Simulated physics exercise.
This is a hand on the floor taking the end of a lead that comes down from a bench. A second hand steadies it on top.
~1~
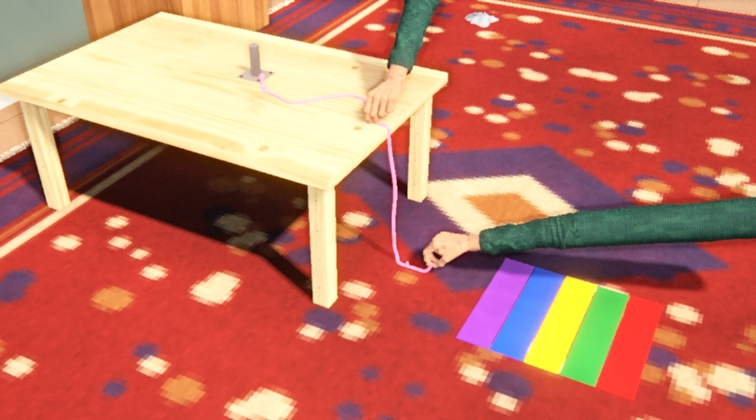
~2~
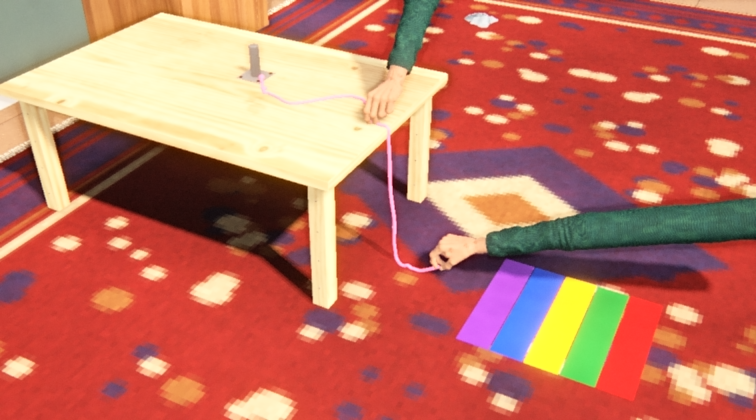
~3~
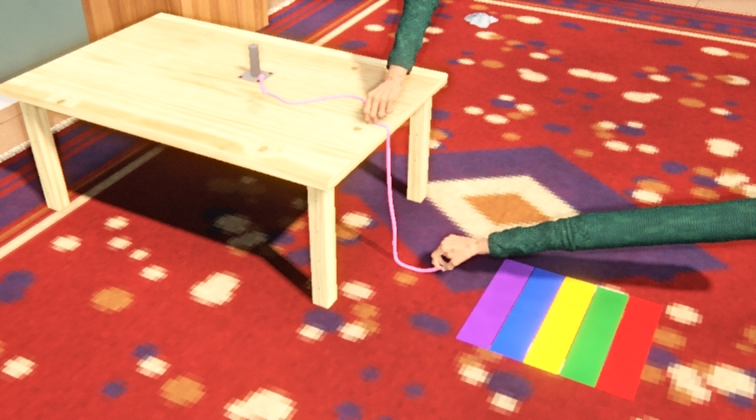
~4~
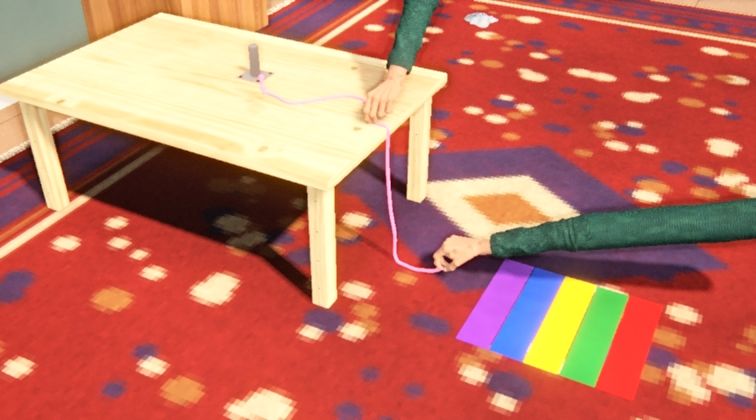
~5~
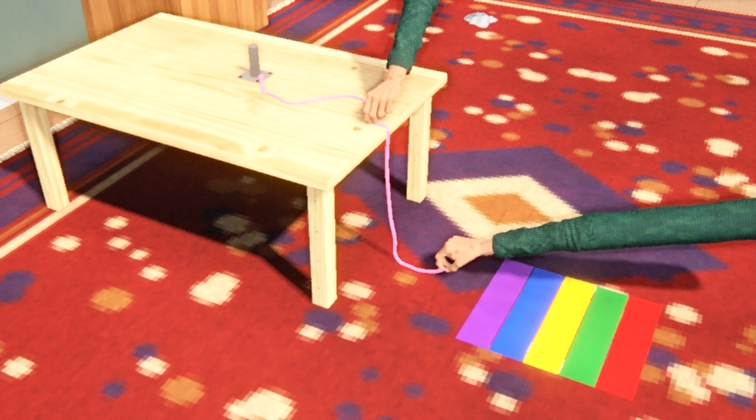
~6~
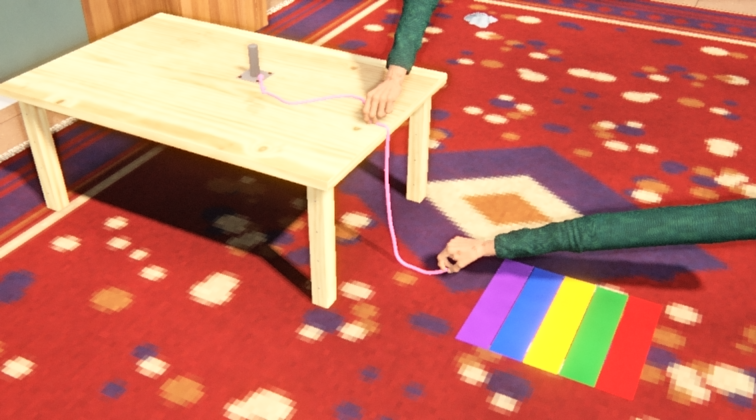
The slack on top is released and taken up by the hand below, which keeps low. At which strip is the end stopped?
The green one.
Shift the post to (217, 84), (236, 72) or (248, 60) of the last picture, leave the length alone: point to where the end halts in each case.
Try by try, around (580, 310), (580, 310) and (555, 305).
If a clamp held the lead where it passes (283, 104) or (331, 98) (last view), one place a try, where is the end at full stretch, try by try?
Try by try, around (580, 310) and (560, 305).
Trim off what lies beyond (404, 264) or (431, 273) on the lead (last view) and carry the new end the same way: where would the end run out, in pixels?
Near (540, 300) and (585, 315).
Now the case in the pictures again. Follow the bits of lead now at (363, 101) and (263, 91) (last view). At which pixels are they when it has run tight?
Near (388, 121) and (291, 87).
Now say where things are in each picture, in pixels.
End (432, 264); purple (481, 327); blue (514, 339); yellow (549, 350); green (584, 363); red (621, 375), in the first frame.
End (439, 267); lead through (266, 88) (307, 102) (364, 103) (388, 135) (391, 198) (396, 253), in the second frame.
End (441, 267), in the third frame.
End (442, 268); lead through (266, 88) (307, 102) (364, 103) (388, 135) (389, 197) (395, 253), in the fourth frame.
End (445, 269), in the fifth frame.
End (447, 269); lead through (265, 88) (306, 102) (364, 103) (388, 135) (388, 196) (396, 254), in the sixth frame.
Early on, end near (538, 298); over blue.
Midway, end near (581, 312); over yellow.
At the end of the slack, end near (607, 320); over green. It halts on the green strip.
